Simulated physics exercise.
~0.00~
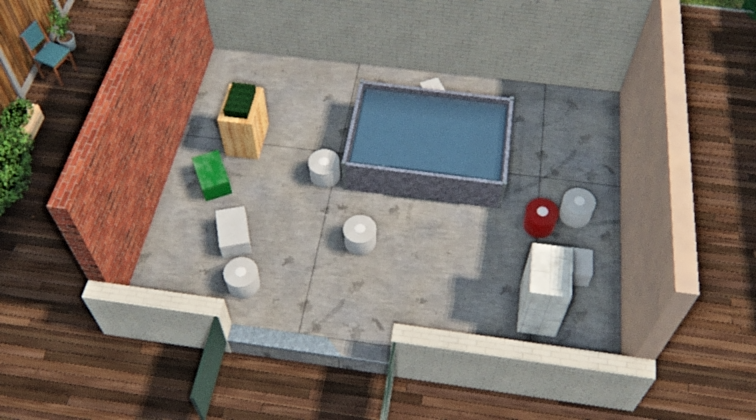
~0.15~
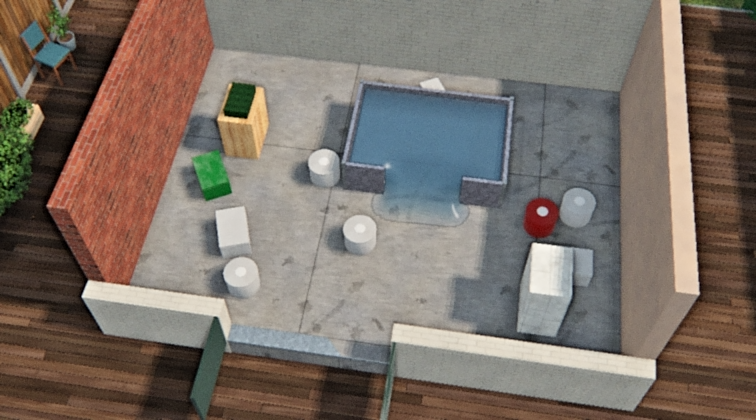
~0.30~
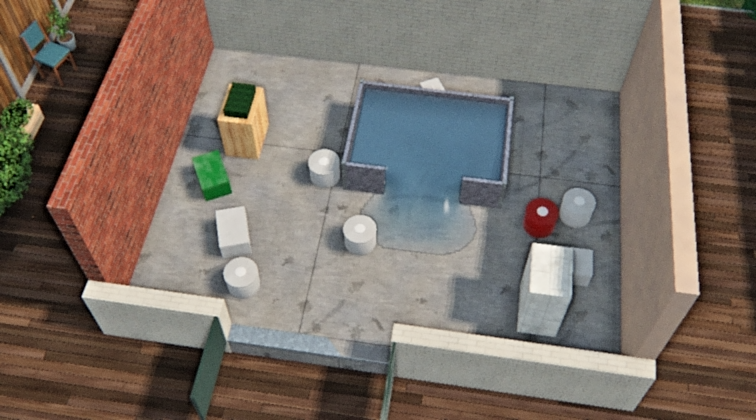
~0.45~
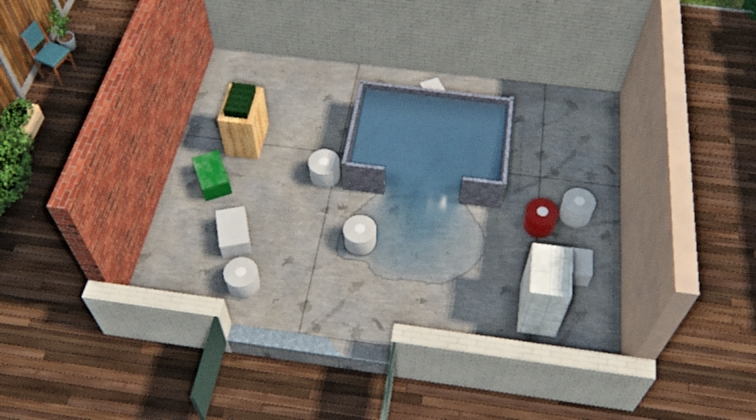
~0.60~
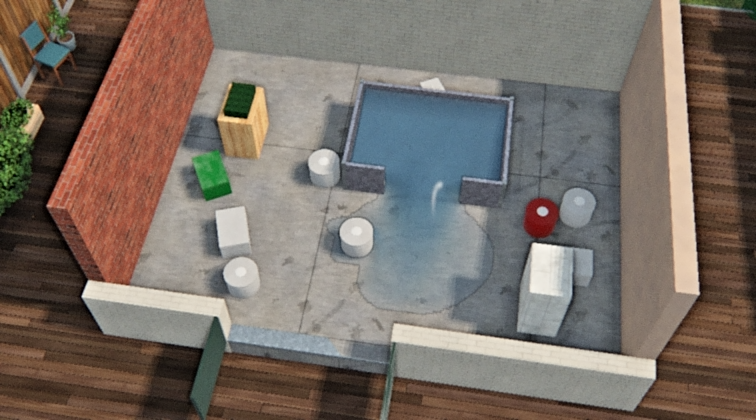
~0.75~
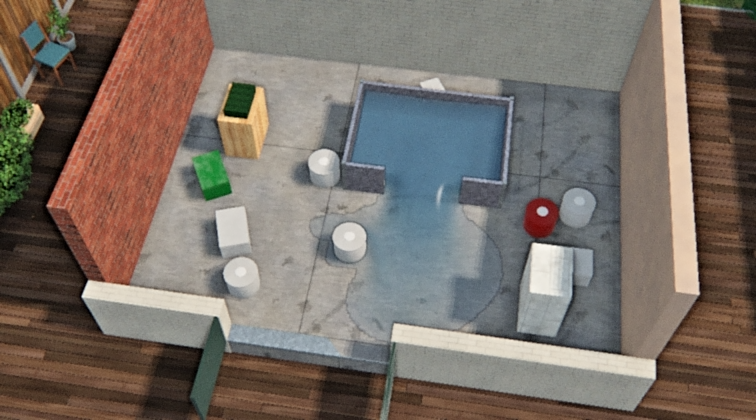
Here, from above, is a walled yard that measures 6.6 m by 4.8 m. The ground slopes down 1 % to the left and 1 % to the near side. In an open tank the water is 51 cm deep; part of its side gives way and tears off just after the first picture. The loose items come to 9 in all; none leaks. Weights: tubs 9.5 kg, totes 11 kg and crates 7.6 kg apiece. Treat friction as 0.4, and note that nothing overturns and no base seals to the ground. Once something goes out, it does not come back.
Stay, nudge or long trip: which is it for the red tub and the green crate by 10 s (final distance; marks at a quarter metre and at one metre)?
Result: The red tub strays somewhat; the green crate lingers near its start.
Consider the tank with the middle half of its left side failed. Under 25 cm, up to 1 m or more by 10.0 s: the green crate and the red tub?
Well, the green crate goes a long way and the red tub basically stays there.
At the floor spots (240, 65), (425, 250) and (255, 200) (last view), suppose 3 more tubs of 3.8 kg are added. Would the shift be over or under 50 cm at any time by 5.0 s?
First within, then beyond, then within.
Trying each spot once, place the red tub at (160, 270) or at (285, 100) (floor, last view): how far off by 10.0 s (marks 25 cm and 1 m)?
In that order: It holds its place; it holds its place.
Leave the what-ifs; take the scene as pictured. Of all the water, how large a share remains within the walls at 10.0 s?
I'd say some 50 percent hasn't gone yet.
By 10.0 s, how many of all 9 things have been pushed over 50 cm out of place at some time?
That comes to 3.
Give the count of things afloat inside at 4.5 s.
1 at that moment.
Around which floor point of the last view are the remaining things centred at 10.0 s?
About (360, 213).
After 2.0 s the red tub is near (543, 211), 0.0 m from its start, aground; the green crate is near (210, 169), 0.0 m from its start, aground; 0 of 9 are out; 0 afloat.
After 4.5 s the red tub is near (533, 201), 0.2 m from its start, aground; the green crate is near (210, 169), 0.0 m from its start, aground; 0 of 9 are out; 1 afloat.
After 7.0 s the red tub is near (521, 184), 0.5 m from its start, aground; the green crate is near (210, 169), 0.0 m from its start, aground; 0 of 9 are out; 1 afloat.
After 10.0 s the red tub is near (521, 184), 0.5 m from its start, aground; the green crate is near (210, 169), 0.0 m from its start, aground; 0 of 9 are out; 1 afloat.
